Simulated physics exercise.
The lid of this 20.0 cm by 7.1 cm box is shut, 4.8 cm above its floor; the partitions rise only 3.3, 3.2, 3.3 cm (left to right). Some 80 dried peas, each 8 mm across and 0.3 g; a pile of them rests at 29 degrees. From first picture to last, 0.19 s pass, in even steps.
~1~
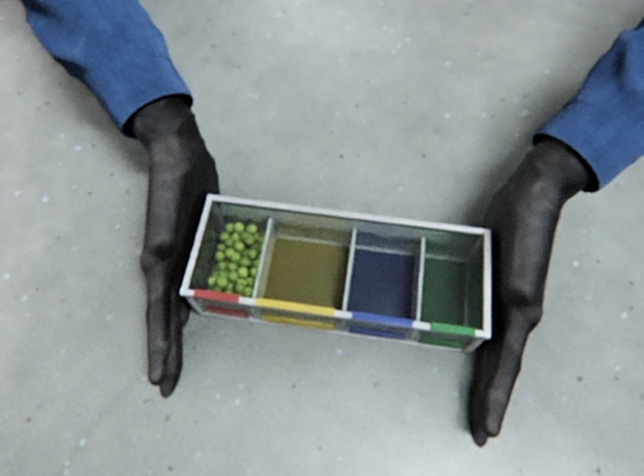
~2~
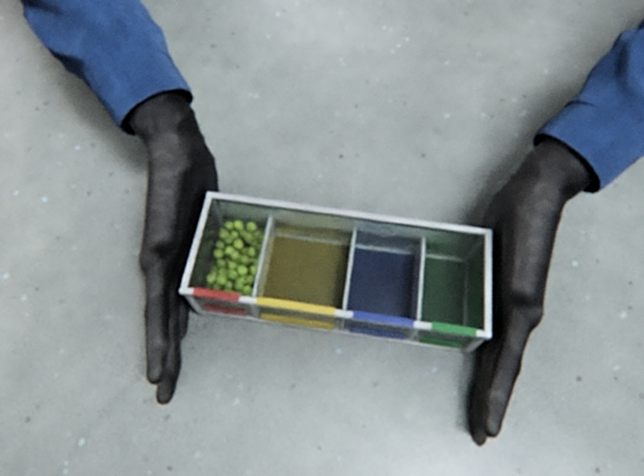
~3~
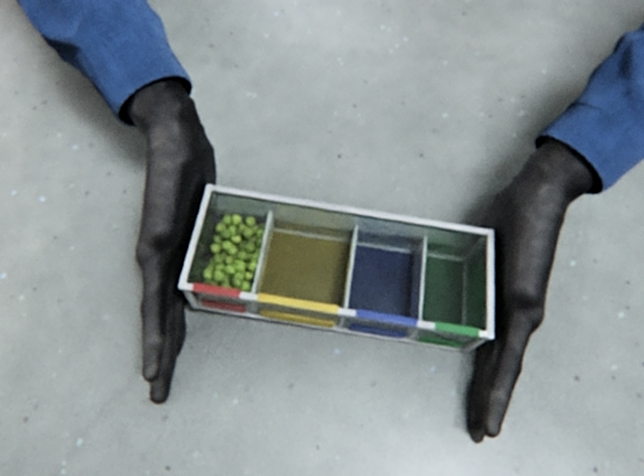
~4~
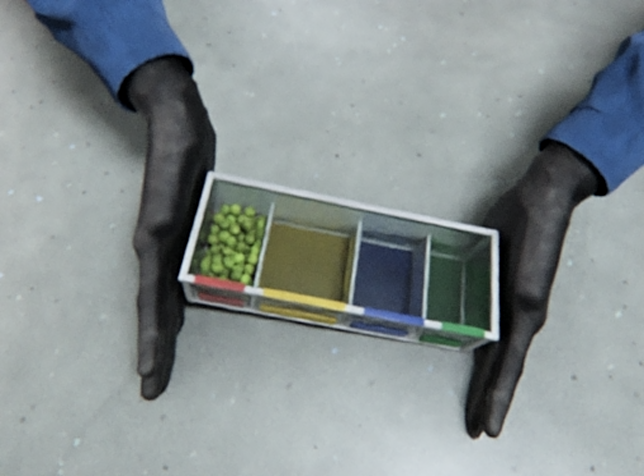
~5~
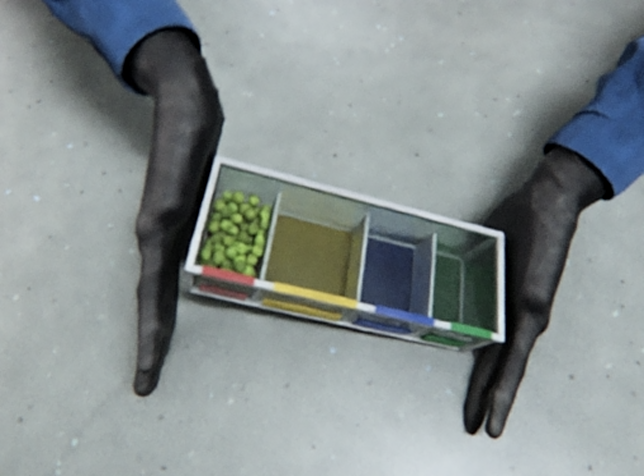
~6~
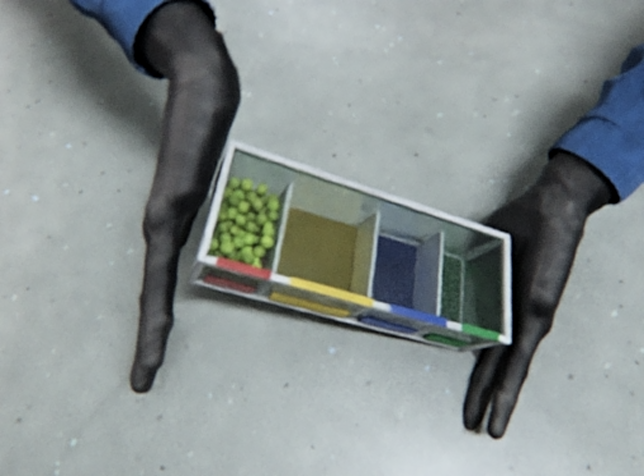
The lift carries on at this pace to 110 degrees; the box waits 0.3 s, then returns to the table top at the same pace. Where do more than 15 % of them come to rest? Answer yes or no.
Red yes, blue no, green yes, yellow no.
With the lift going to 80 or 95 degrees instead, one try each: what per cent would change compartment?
Some 40 and 40 per cent.
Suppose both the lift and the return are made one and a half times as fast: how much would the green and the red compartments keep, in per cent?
In that case green 20; red 80.
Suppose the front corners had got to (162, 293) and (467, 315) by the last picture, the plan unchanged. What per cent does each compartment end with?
Red 100; blue 0; green 0; yellow 0.
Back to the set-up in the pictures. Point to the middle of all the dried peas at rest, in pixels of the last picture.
Near (251, 275).
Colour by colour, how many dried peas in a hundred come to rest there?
Red 60; blue 0; green 30; yellow 10.
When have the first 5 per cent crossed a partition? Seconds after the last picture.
Near 0.50 s.
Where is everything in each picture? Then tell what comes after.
Box tilt 0 degrees, front corners at (188, 291) and (483, 332); red 100 %, in the first frame.
Box tilt 1 degrees, front corners at (187, 289) and (484, 332), in the second frame.
Box tilt 4 degrees, front corners at (186, 284) and (486, 332), lowest corner right front, in the third frame.
Box tilt 9 degrees, front corners at (187, 276) and (491, 333), lowest corner right front, in the fourth frame.
Box tilt 16 degrees, front corners at (193, 266) and (497, 335), lowest corner right front, in the fifth frame.
Box tilt 22 degrees, front corners at (206, 257) and (503, 337), lowest corner right front; red 100 %, in the sixth frame.
Then, 0.76 s after the last picture, tilt 110 degrees; red 70 %, blue 5 %, green 25 %.
Then, 1.26 s after the last picture, tilt 60 degrees; red 65 %, green 30 %, yellow 5 %.
Then, 1.83 s after the last picture, tilt 0 degrees; red 60 %, green 30 %, yellow 10 %.
In the end, red 60 %, blue 0 %, green 30 %, yellow 10 %.
